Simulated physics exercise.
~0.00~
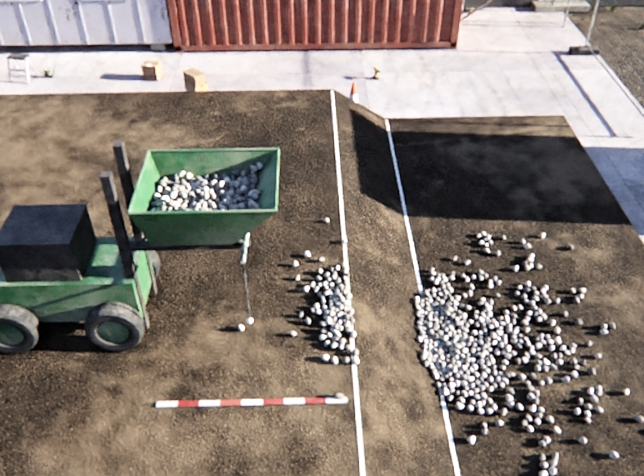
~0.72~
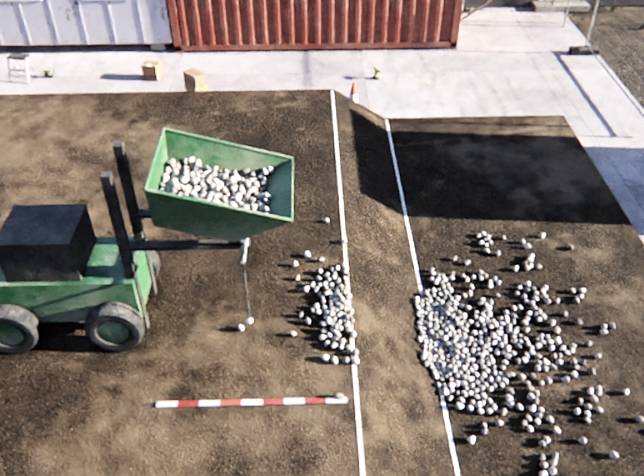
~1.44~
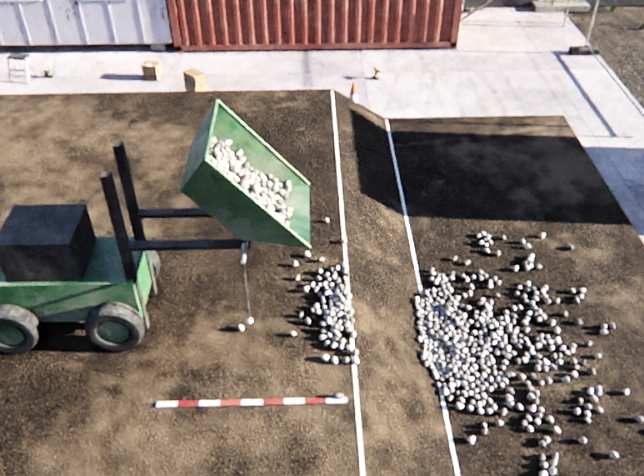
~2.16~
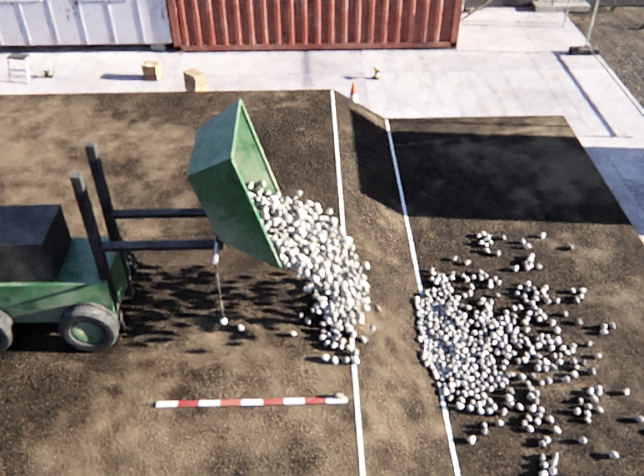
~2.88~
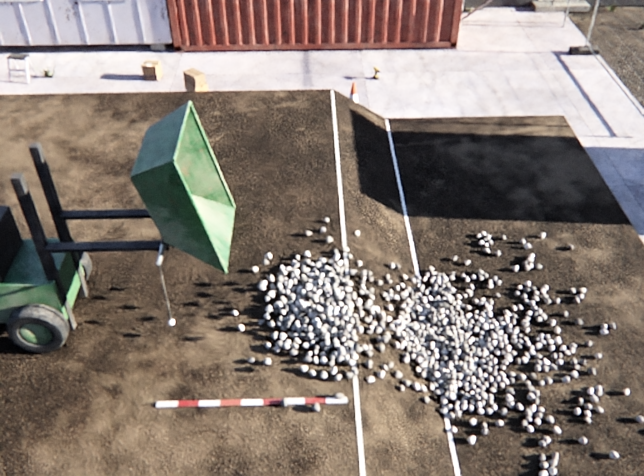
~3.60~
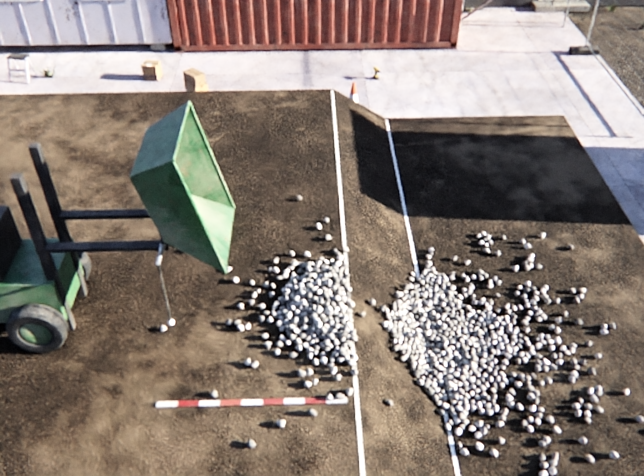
A brown dirt yard with a low bank is seen from high above and to the side, with white and rust-red containers along the back. At left stands a green forklift holding a green skip full of pale round stones; a small heap lies by the upper white line, a wider spread at right beyond the lower one, and a red and white pole in front. The skip tips steadily to the right. As the forklift backs left, the stones pour out over the edge. Some slide down to join the spread, while a large heap stays on top beside the emptied, still-tilted skip.
